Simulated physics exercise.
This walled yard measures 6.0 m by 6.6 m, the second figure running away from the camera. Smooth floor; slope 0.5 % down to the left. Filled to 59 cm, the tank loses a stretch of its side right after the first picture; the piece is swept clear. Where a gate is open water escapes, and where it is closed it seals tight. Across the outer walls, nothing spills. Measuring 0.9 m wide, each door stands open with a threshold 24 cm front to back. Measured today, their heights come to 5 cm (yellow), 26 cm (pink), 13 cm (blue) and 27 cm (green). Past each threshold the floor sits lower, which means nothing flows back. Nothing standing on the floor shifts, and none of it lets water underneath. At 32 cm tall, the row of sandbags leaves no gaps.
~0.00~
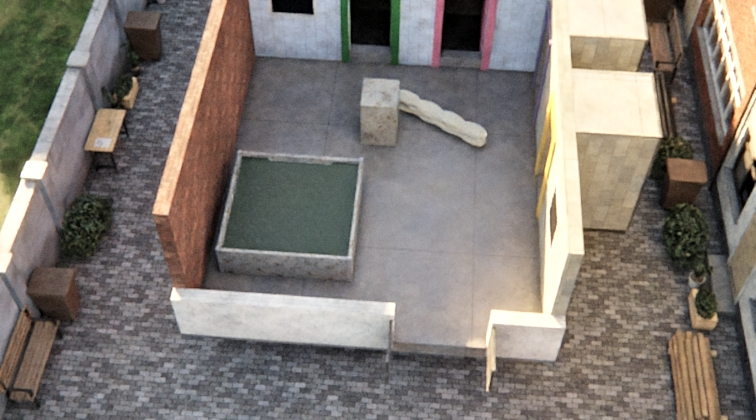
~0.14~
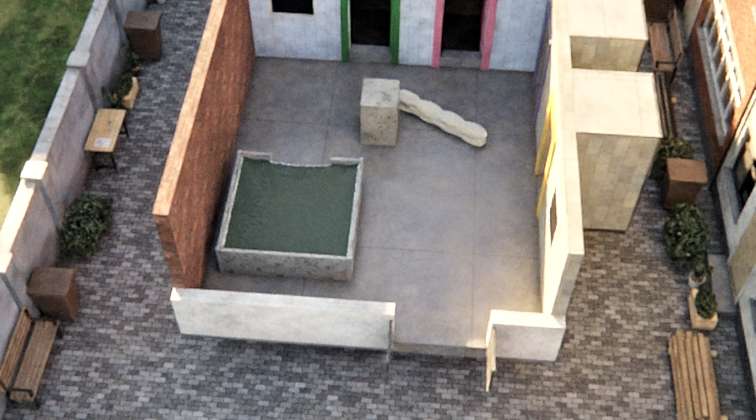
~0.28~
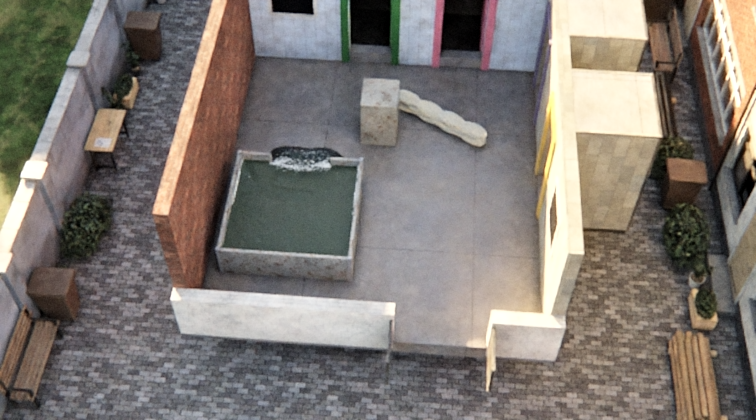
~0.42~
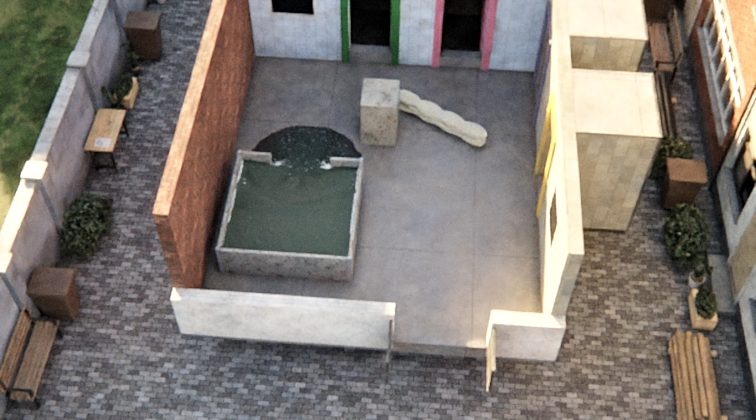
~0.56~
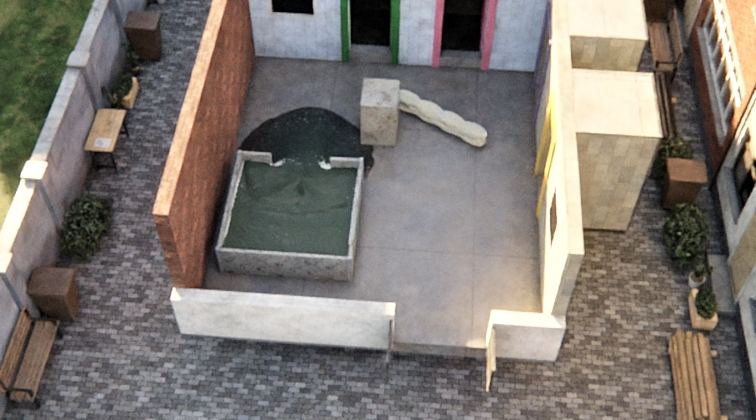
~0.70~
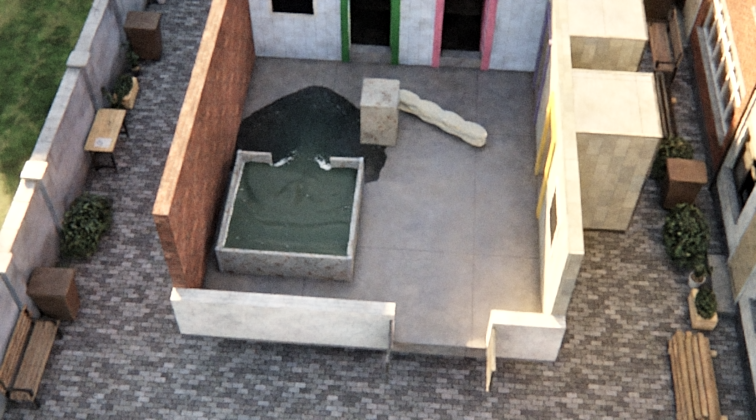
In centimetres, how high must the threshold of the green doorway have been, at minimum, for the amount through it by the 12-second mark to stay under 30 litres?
It must have been at least 22 cm high.
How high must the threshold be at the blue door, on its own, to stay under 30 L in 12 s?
Blue door - some 9.0 centimetres.
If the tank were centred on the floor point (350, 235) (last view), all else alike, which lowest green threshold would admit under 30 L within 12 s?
10.5 cm, give or take.
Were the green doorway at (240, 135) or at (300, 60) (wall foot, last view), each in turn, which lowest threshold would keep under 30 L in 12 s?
12.5 and 24 cm.
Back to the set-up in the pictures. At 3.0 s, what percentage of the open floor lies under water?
Some 40 per cent is wet.
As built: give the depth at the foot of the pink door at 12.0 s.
About 7.0 centimetres.
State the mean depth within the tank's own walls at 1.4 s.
The average depth is some 43 cm.
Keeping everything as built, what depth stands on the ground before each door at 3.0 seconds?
Centimetres: Yellow = 0, pink = 5, blue = 0, green = 27.
After 1.4 s water covers 25 % of the floor, deepest (33 cm) near (304, 171); 18 cm at the green door, 0 litres in over its 27 cm threshold.
After 3.0 s water covers 40 % of the floor, deepest (31 cm) near (281, 60); 27 cm at the green door, 4 litres in over its 27 cm threshold.
After 12.0 s water covers 95 % of the floor, deepest (12 cm) near (240, 167); 9 cm at the green door, 7 litres in over its 27 cm threshold.
At the green door as built, the water arrived by 1.3 s and peaked near 29 cm at 2.0 s.
Run again over the same 12 s with other heights there, 68 litres in over 18.5 cm, 15 litres over 25 cm. The limit of 30 litres is kept from about 22 cm up.
